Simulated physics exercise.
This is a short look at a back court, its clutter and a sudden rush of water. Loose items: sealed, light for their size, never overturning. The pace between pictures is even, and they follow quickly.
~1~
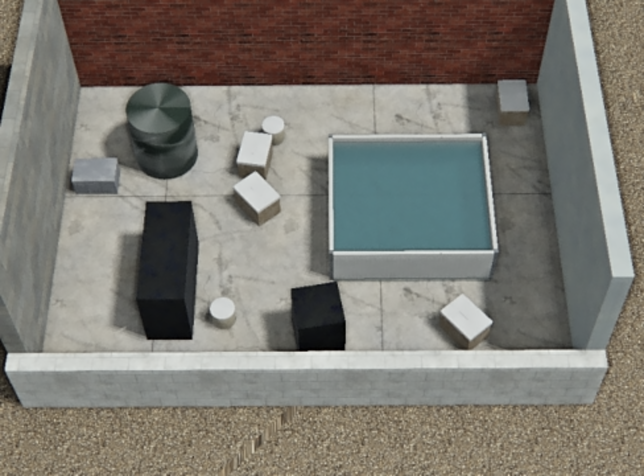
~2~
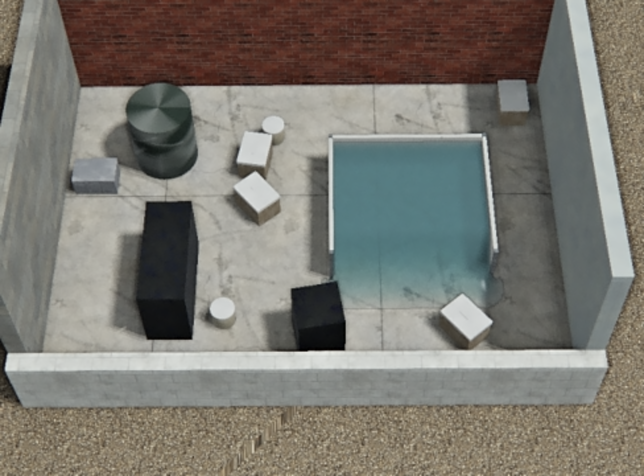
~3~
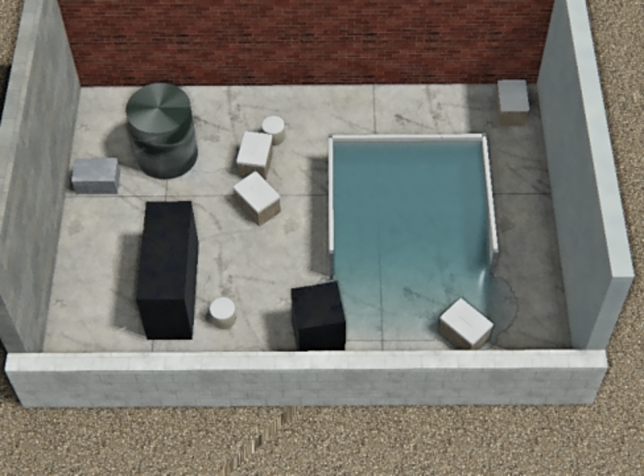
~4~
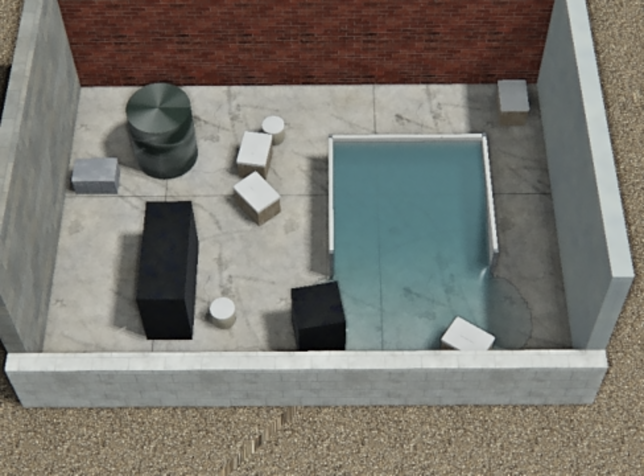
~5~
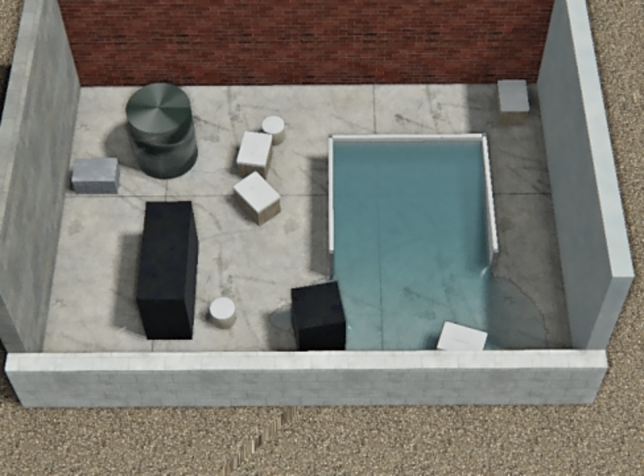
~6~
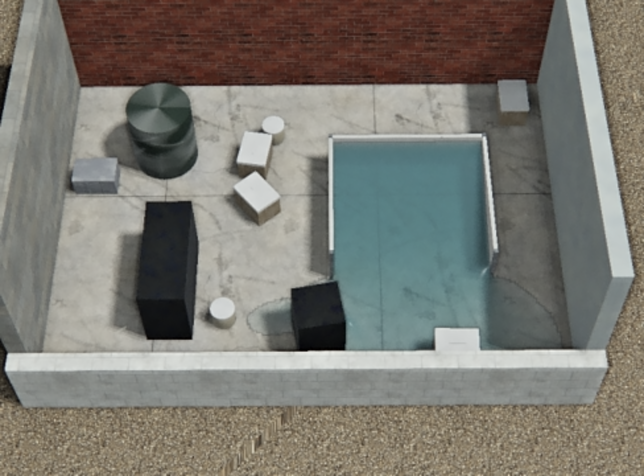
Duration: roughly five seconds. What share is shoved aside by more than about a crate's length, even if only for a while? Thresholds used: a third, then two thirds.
The portion knocked well out of place is a third to two thirds.
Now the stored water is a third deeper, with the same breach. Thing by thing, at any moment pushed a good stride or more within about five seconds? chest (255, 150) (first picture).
My reading is that it travelled less.
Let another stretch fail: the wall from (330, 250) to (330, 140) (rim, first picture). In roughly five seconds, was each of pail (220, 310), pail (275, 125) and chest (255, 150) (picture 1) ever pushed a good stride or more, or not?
Taking them in order, displaced that much, displaced that much, displaced that much.
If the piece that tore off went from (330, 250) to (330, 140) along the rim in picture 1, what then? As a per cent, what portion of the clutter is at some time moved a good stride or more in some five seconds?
Near 90 in a hundred.
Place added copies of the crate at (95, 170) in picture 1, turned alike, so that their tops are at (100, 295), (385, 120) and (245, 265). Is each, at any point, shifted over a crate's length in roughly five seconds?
Outcome per entry: Stays where it is / stays where it is / knocked aside.
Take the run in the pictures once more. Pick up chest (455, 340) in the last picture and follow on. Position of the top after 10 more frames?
It ends up close to (545, 329).
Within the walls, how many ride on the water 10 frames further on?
By my count, 2.
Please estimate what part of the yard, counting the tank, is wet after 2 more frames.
That works out to about 30 in a hundred.
A moment on, 0 of 7 are well off their spots; 1 afloat.
Next, 1 of 7 are well off their spots; 2 afloat.
Later, 2 of 7 are well off their spots; 3 afloat.
In the end, 4 of 7 are well off their spots, and 4 have been at some point; 3 afloat.
